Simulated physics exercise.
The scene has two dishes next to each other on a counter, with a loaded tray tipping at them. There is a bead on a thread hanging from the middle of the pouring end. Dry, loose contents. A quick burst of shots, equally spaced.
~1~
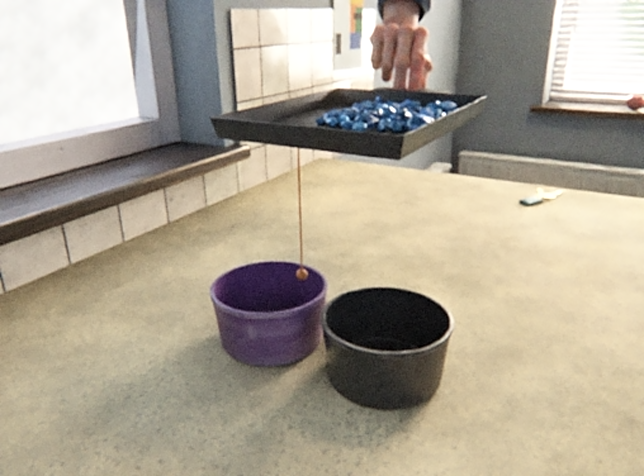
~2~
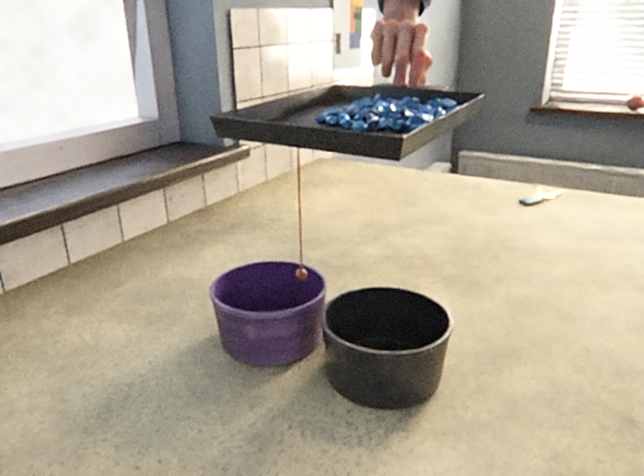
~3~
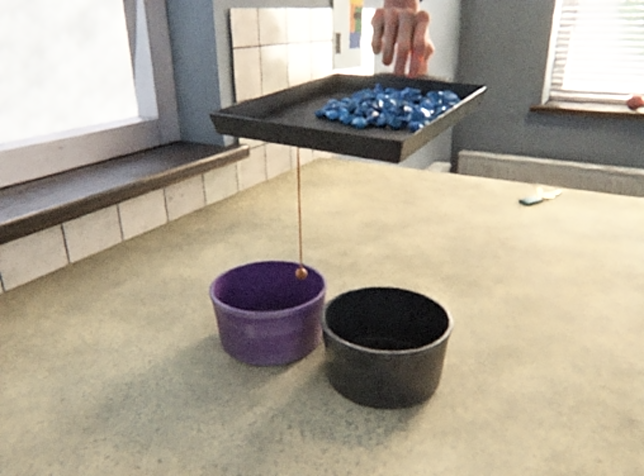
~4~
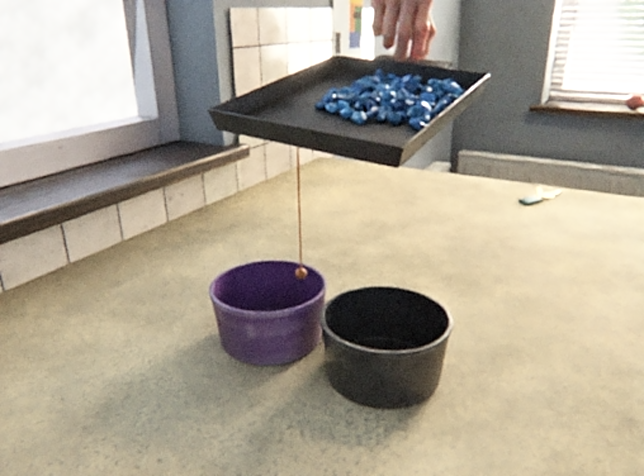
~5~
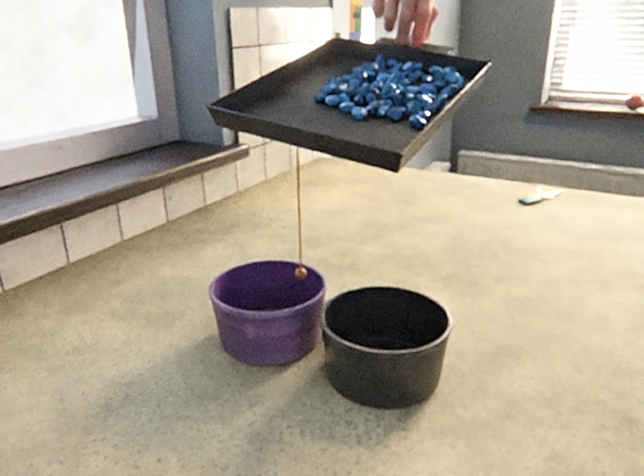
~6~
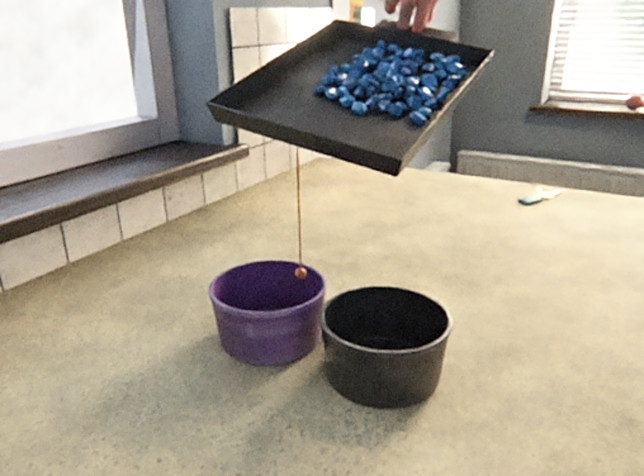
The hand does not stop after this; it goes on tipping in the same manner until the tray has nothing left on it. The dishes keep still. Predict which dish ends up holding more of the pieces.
It pours more generously into the right dish, it seems.
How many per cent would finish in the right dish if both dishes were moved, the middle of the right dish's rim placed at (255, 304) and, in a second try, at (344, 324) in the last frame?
About 0 per cent first, then about 70 per cent.
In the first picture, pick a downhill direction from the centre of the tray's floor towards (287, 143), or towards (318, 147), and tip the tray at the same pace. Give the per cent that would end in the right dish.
0 per cent, then 30 per cent.
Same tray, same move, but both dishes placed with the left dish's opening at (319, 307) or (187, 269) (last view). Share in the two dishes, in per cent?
First placement near 60 percent, second near 10 percent.
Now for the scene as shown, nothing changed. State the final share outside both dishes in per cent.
I'd put it near 0 per cent of the load.
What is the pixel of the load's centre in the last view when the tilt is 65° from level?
In the last view, the load is centred close to (380, 148).
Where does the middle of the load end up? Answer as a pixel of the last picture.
About (378, 364).
Just after the last frame, tray tipped steeply; almost all on the tray; just a few in the right dish; about a tenth in the air.
A moment on, tray tipped past a quarter turn; about a tenth on the tray; the larger part in the right dish; just a few outside both; about a tenth in the air.
Further on, tray tipped past a quarter turn; almost all in the right dish; just a few outside both.
When it is over, tray tipped past a quarter turn; almost all in the right dish; not one in the left dish; just a few outside both.
